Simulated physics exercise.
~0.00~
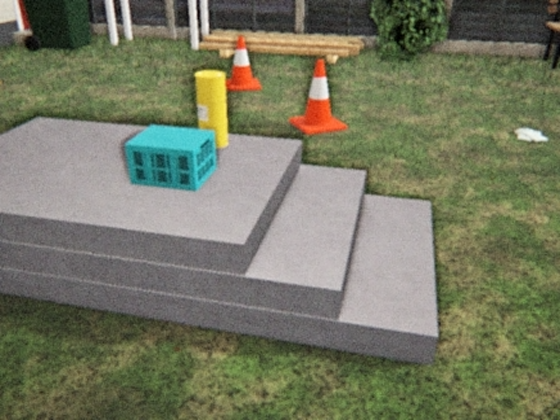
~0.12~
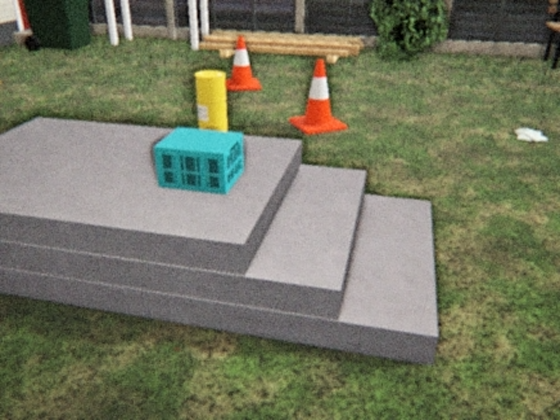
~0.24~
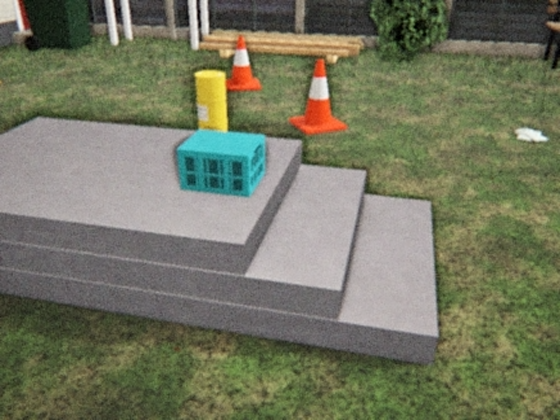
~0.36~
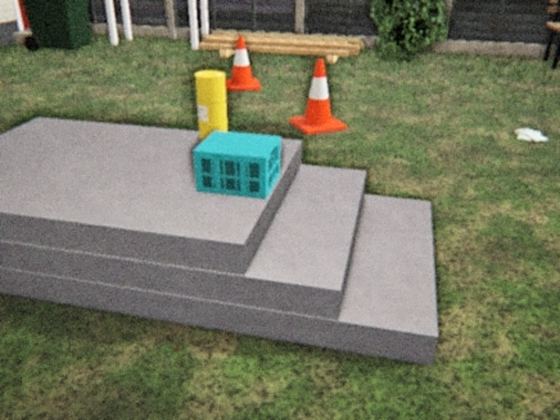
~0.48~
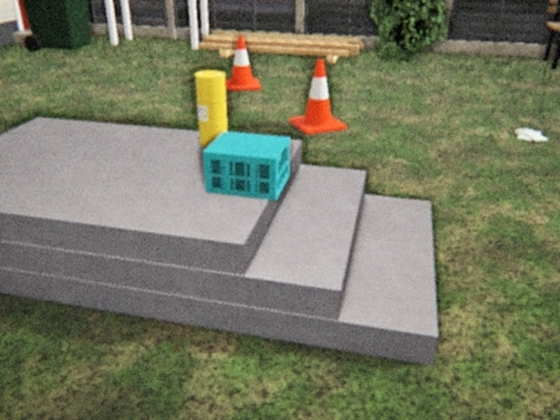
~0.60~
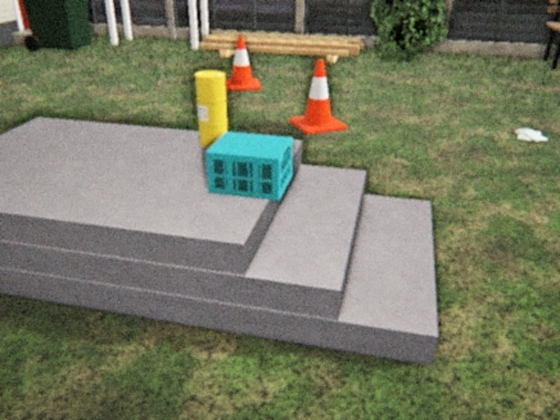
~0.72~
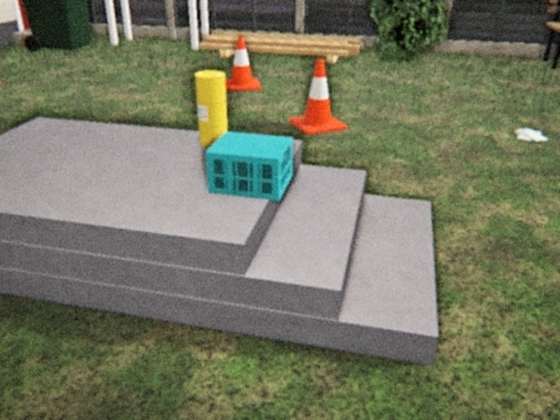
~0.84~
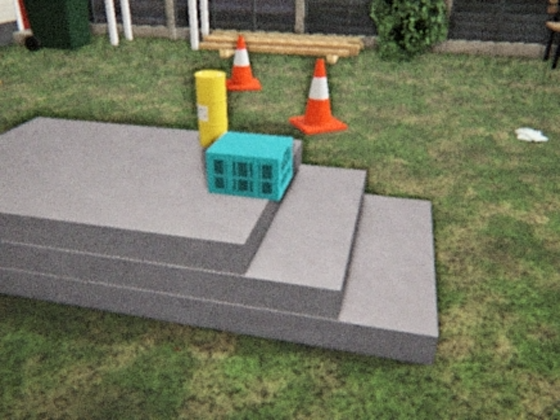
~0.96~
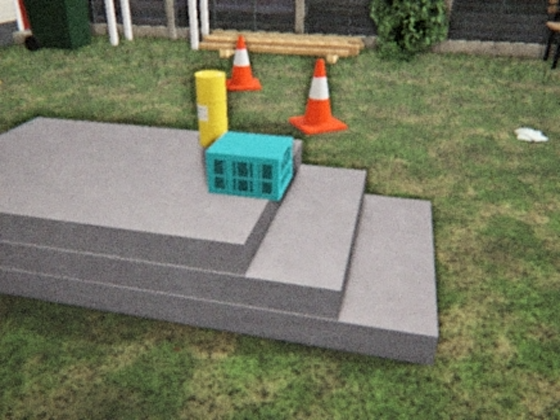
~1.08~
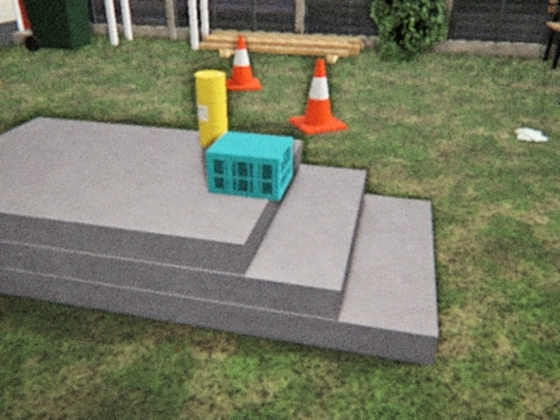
A low grey platform with steps descending to the right stands on a patchy lawn, seen from slightly above by a still camera. A turquoise crate sits on the top level, with a yellow canister upright just behind it and two orange and white cones on the grass beyond. The crate slides to the right across the top, passing in front of the canister and slowing as it nears the edge. It stops at the brink of the first step down and stays there, still on the top level, while the canister remains in its place.
